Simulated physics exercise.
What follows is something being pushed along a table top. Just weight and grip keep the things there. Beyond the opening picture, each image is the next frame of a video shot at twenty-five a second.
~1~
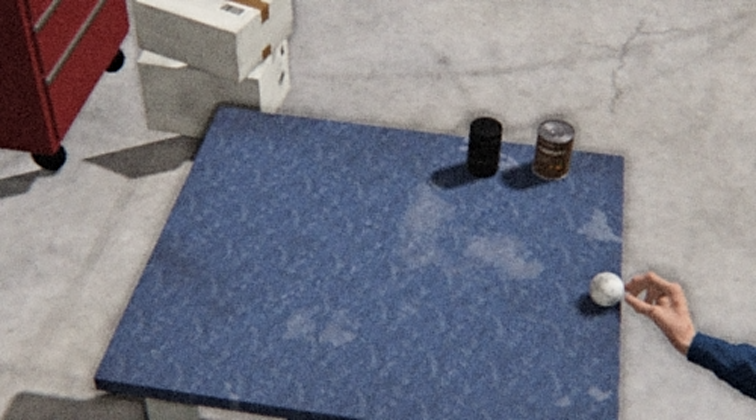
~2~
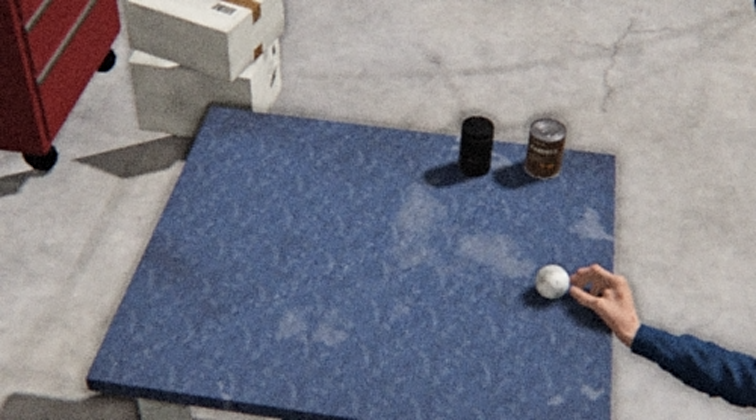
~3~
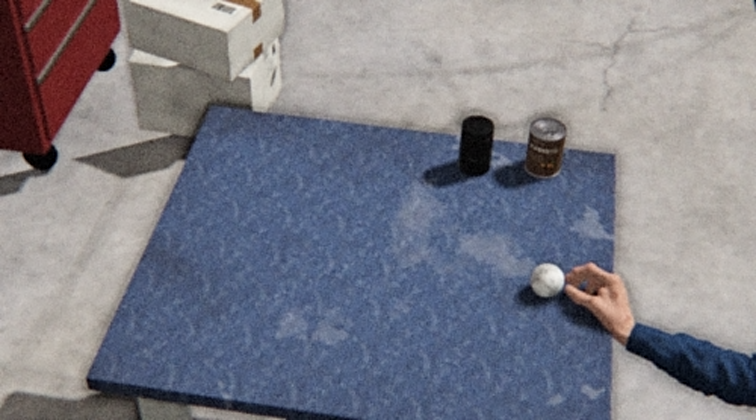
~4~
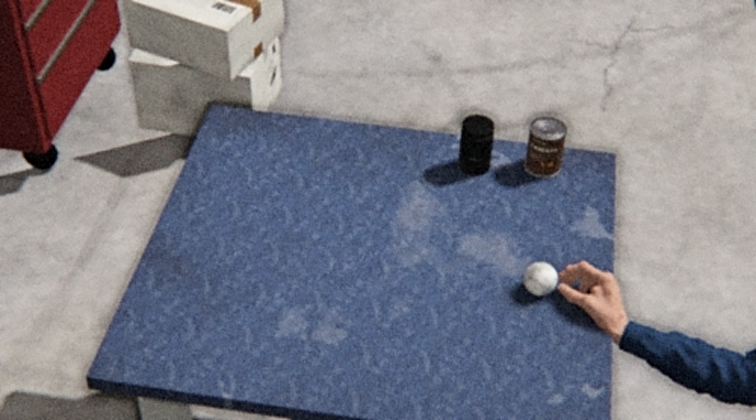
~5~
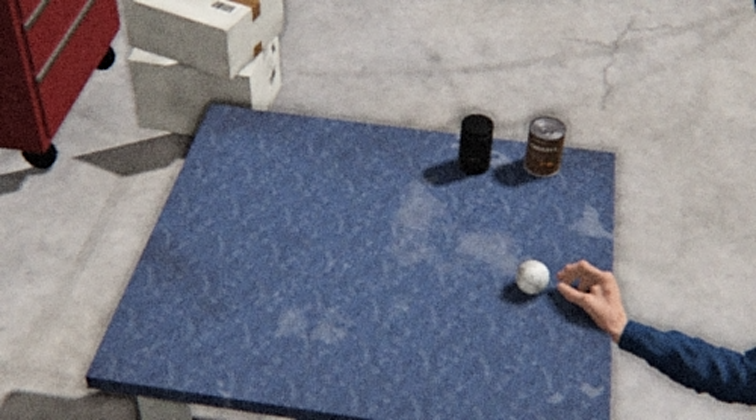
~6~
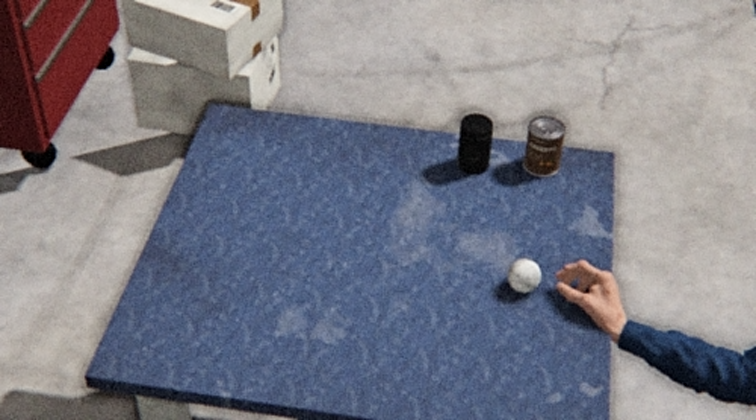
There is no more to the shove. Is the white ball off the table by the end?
No, it finishes on the table.
Then, 0.10 s later than the last frame, white ball moved about its own width near (507, 273).
Then, 0.30 s later than the last frame, white ball moved well along near (478, 270).
Then, 0.50 s later than the last frame, white ball moved well along near (456, 267).
Then, 0.80 s later than the last frame, white ball moved well along near (436, 264).
When it is over, moved from the start, white ball. End places, in pixels of the last picture, white ball near (431, 264).
